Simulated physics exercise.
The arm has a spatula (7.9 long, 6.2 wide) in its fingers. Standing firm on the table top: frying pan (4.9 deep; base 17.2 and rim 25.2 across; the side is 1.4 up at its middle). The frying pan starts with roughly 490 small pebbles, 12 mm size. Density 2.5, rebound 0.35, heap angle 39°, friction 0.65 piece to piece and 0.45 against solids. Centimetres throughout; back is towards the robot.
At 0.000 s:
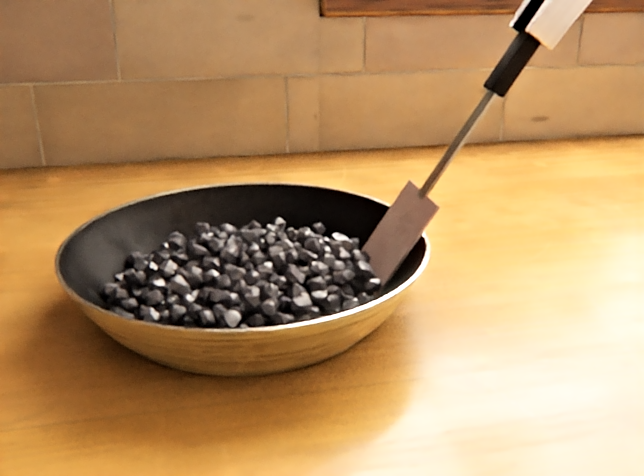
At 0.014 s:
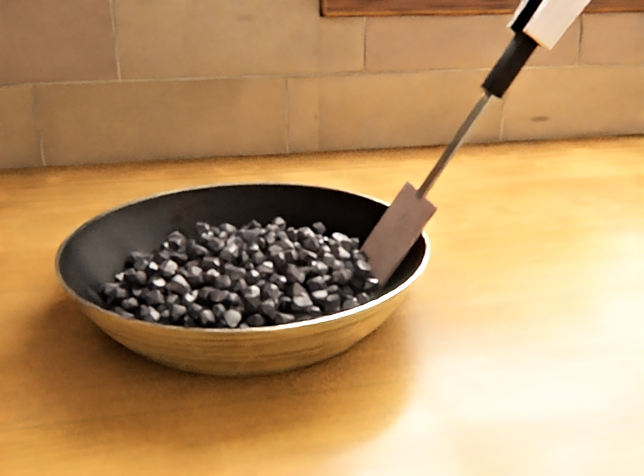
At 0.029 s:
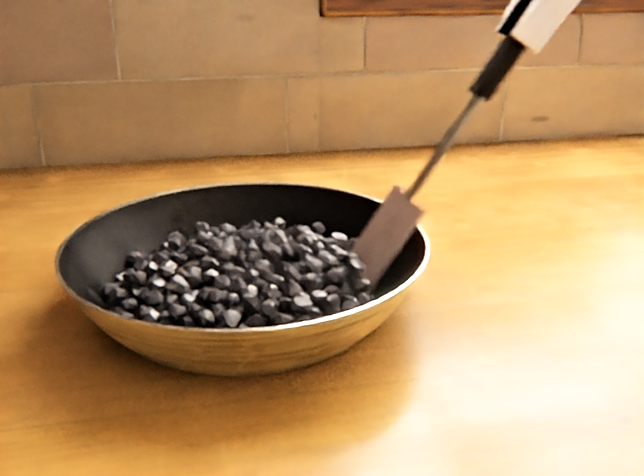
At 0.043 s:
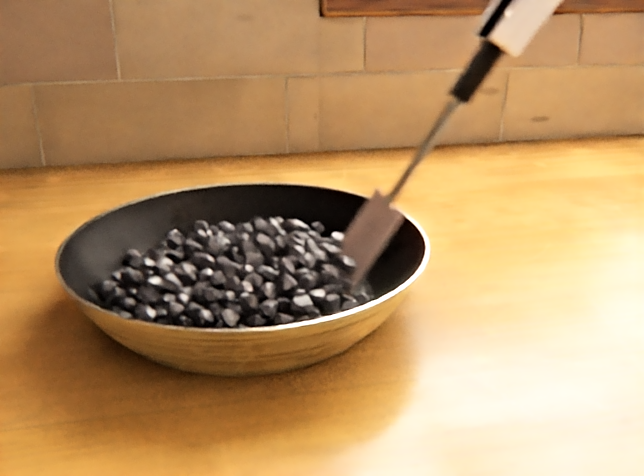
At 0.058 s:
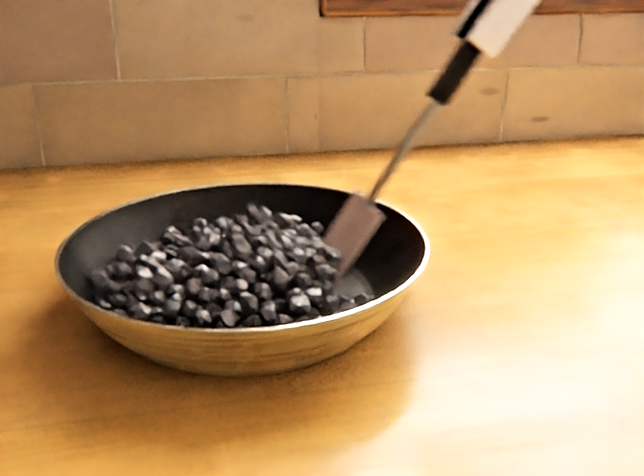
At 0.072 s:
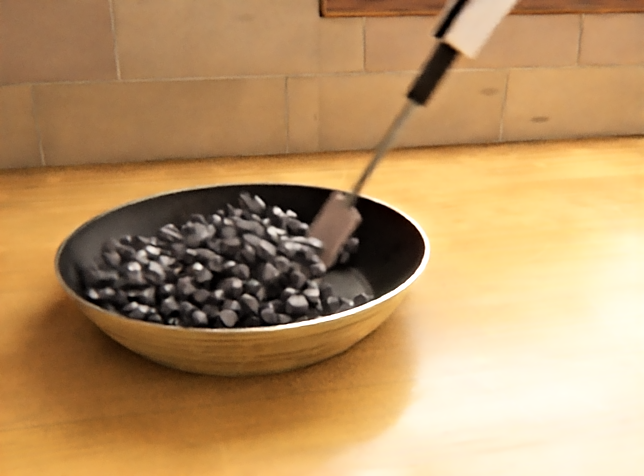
At first, a spatula rests against the right inner side of a black-lined frying pan holding a low heap of small dark pebbles on a wooden table top. The spatula then slides leftward through the pan, pushing the pebbles into a taller heap and baring the dark surface behind it.
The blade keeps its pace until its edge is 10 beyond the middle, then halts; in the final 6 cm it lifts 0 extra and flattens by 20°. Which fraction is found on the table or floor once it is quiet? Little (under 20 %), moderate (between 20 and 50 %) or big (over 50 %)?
Answer: Moderate; between 20 and 50 % of the small pebbles finish on the table or floor.
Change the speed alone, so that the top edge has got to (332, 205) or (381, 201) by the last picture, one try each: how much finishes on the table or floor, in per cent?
About 30 and 15 per cent.
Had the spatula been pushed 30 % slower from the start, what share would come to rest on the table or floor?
It would be near 20 per cent.
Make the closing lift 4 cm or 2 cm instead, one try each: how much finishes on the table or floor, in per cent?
About 25 and 30 per cent.
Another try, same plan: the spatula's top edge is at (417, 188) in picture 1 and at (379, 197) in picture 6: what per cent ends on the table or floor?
Some 20 per cent.
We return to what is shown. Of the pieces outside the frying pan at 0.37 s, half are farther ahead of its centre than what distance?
Roughly 18 cm.
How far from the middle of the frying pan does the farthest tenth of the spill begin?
Roughly 30 cm.
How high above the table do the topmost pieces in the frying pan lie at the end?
About 5.5 cm.
By 0.11 s, sloping 57°, highest piece 9 above the table; 492 in the frying pan.
By 0.15 s, sloping 51°, highest piece 9 above the table; 492 in the frying pan.
By 0.37 s, sloping 37°, highest piece 14 above the table; 360 in the frying pan, 56 on the table or floor, 76 on the blade or in flight.
By 1.42 s, sloping 37°, highest piece 5 above the table; 360 in the frying pan, 132 on the table or floor.
Final count, 360 in the frying pan, 132 on the table or floor. That is 27 % on the table or floor.
